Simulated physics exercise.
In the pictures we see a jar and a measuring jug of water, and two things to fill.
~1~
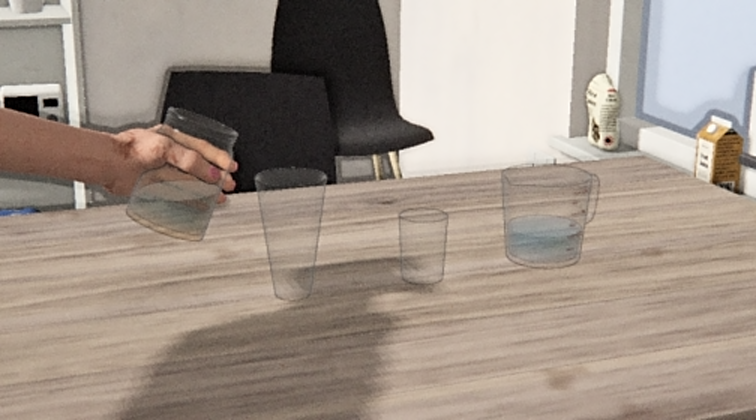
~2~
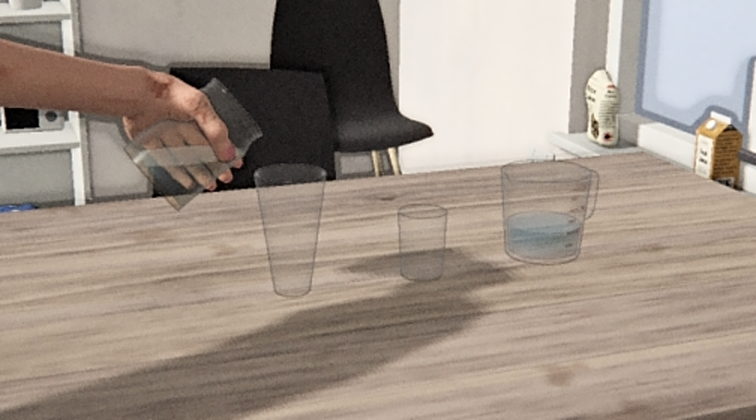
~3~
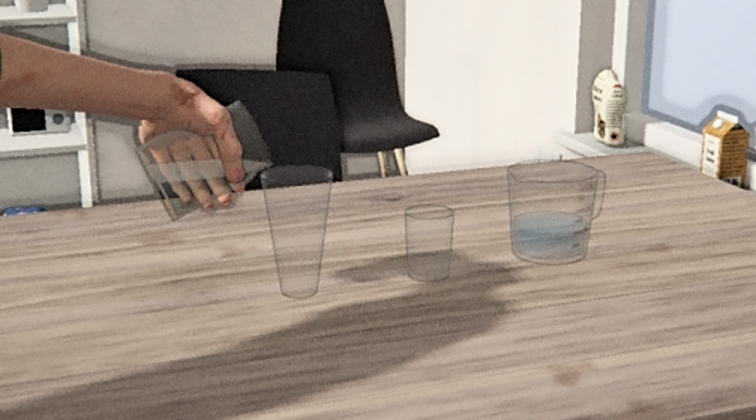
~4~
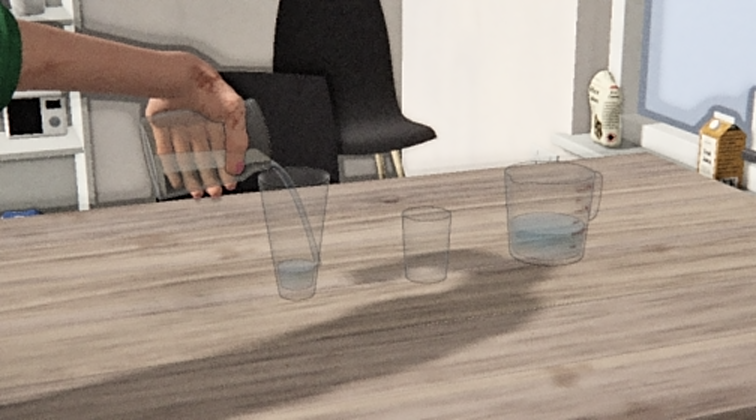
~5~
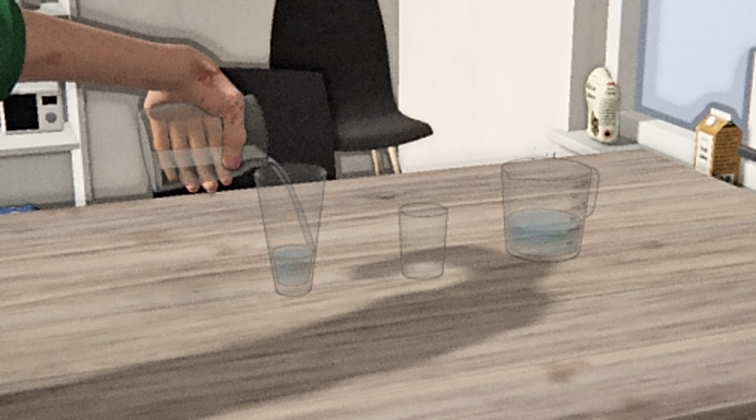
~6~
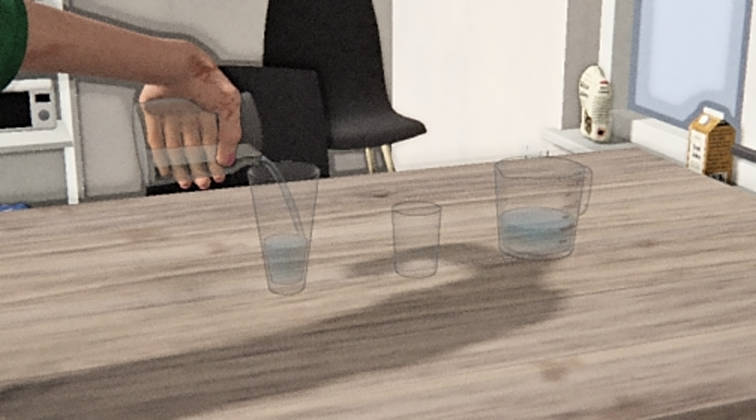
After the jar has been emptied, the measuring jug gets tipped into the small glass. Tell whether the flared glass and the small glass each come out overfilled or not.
Result: The flared glass does not; the small glass comes out overfilled.
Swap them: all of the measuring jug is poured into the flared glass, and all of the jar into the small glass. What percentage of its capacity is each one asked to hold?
That works out close to 60 per cent of capacity first, then close to 130 per cent.
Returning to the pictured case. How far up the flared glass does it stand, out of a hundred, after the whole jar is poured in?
About 70 per cent of its height.
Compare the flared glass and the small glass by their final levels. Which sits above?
The one on the left.
Next, the flared glass is about half full.
After that, the flared glass is about three quarters full.
Finally, the flared glass is about three quarters full; the small glass is full to the brim with a puddle round it.
